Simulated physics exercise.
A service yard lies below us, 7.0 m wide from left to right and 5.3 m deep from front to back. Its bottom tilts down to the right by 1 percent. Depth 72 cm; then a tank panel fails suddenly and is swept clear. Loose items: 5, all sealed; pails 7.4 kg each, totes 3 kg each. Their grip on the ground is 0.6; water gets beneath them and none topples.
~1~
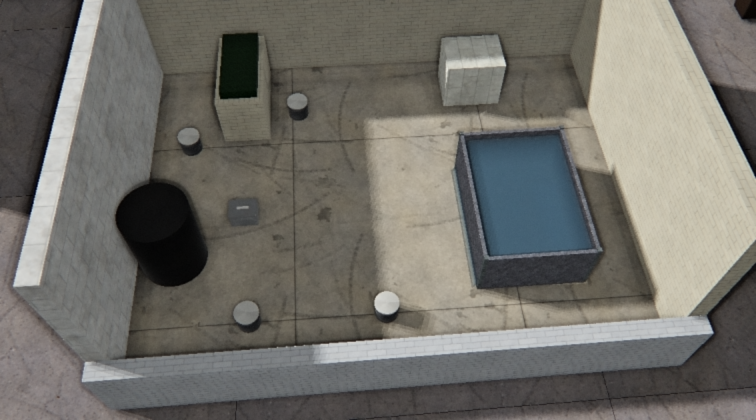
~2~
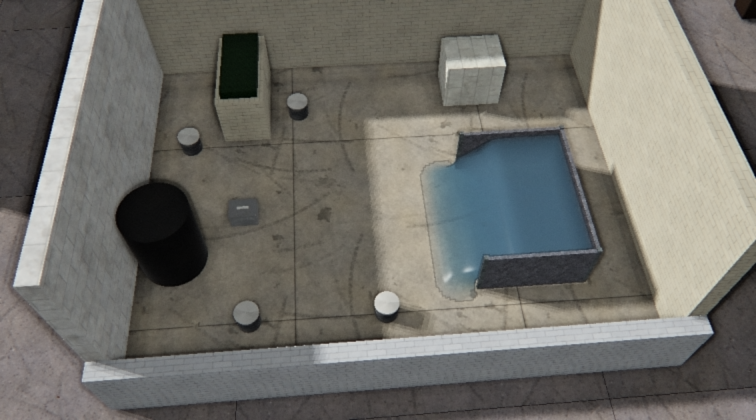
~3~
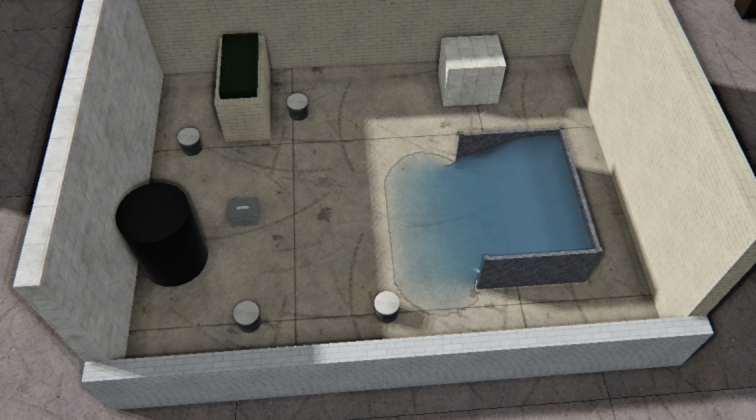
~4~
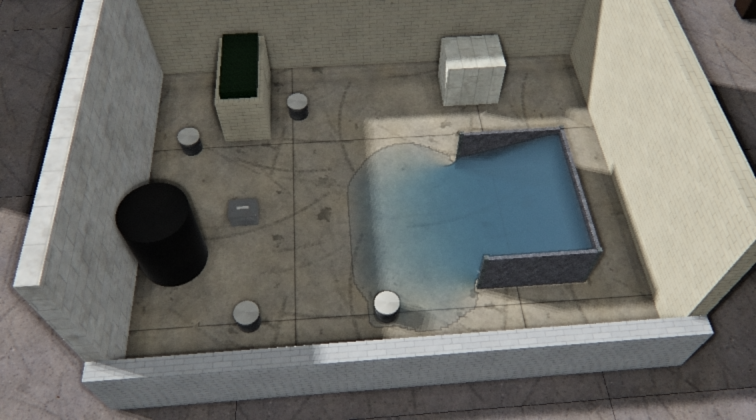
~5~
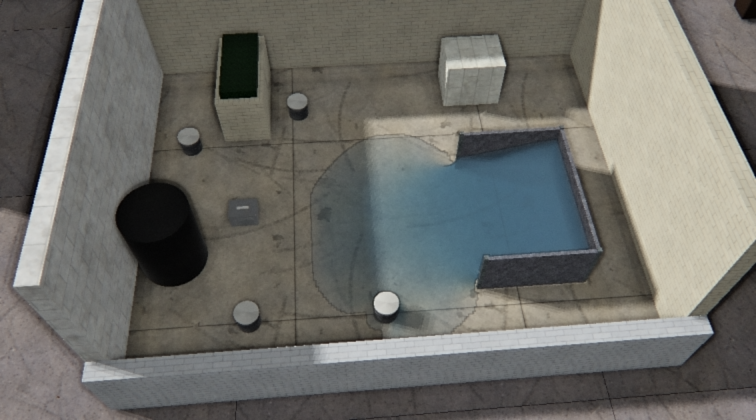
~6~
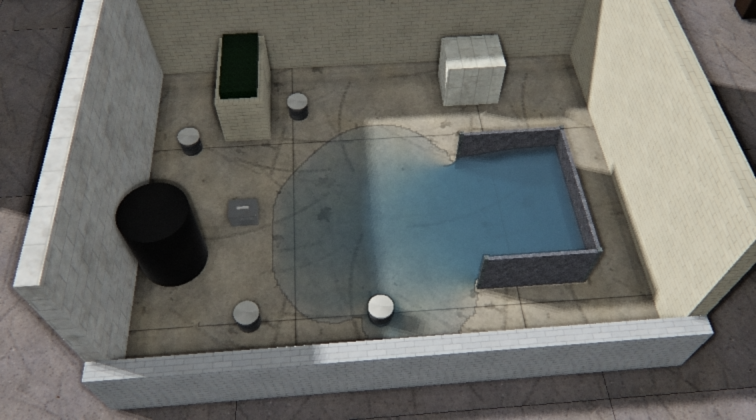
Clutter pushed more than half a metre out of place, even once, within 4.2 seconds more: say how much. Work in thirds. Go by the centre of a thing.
The share is at least two thirds.
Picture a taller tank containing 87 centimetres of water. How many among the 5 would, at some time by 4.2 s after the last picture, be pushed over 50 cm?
You'd get 5 in that case.
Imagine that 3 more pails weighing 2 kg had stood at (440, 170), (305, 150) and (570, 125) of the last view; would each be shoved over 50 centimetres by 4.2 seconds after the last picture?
First exceeds it, second exceeds it, third falls shy.
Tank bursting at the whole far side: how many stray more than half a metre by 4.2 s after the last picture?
That gives 2 of them.
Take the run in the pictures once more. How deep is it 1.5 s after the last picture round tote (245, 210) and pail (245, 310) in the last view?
Around 16 cm and 24 cm.
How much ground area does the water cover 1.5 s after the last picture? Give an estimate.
About 23 m2 is covered.
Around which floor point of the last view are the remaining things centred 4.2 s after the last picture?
The centre is close to (241, 200).
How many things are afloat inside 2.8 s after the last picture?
By my count, 5.
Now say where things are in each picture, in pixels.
In the first picture, a pail at (387, 303), on the bottom; a pail at (297, 101), on the bottom; 2.9 m2 under water; 0 of 5 have shifted.
In the second picture, a pail at (387, 303), on the bottom; a pail at (297, 101) rests on the ground; 4.0 m2 under water; 0 of 5 have shifted.
In the third picture, a pail at (387, 303) rests on the ground; a pail at (297, 101), on the bottom; 5.6 m2 under water; 0 of 5 have shifted.
In the fourth picture, a pail at (387, 303), on the bottom; a pail at (297, 101) rests on the ground; 7.2 m2 under water; 0 of 5 have shifted.
In the fifth picture, a pail at (386, 303), on the bottom; a pail at (297, 101) rests on the ground; water covers 9.2 m2; 0 of 5 have shifted.
In the sixth picture, a pail at (381, 306) rests on the ground, 10 cm from its start; a pail at (297, 101), on the bottom; water covers 11.3 m2; 1 of 5 have shifted.
Then, 0.4 s after the last picture 1 of 5 are over 50 cm from their spots; 0 afloat.
Then, 1.5 s after the last picture 4 of 5 are over 50 cm from their spots; 3 afloat.
Then, 2.8 s after the last picture 5 of 5 are over 50 cm from their spots; 5 afloat.
Then, 4.2 s after the last picture 4 of 5 are over 50 cm from their spots, and 5 have been at some point; 4 afloat.
